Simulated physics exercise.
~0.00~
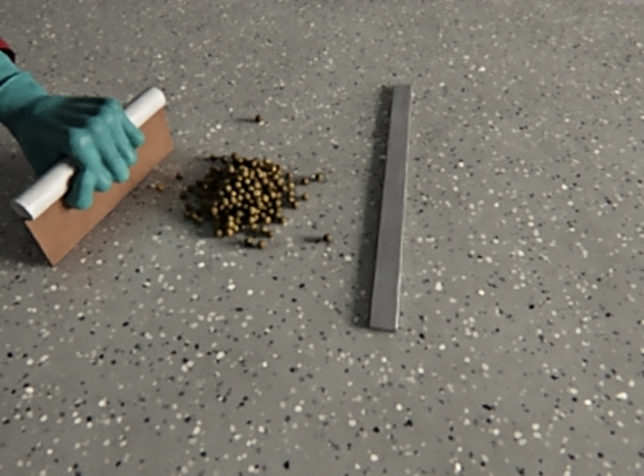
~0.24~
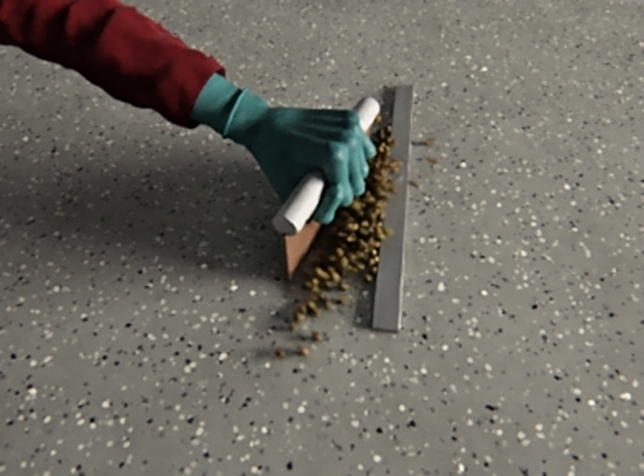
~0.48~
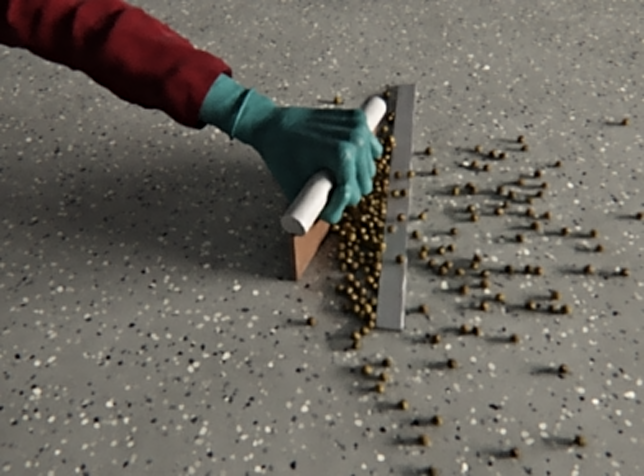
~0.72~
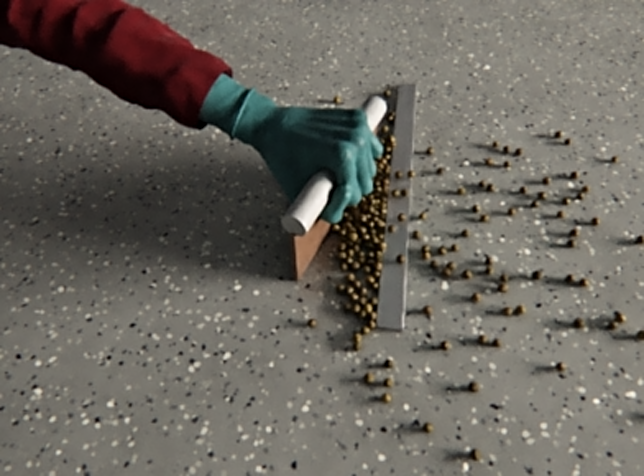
The clip shows a teal-gloved hand pushing a heap of small brownish pellets rightward across a speckled grey floor with a scraper, toward a flat metal strip. The scraper stops just short of it, leaving many pellets piled against the strip and others scattered beyond and below it.
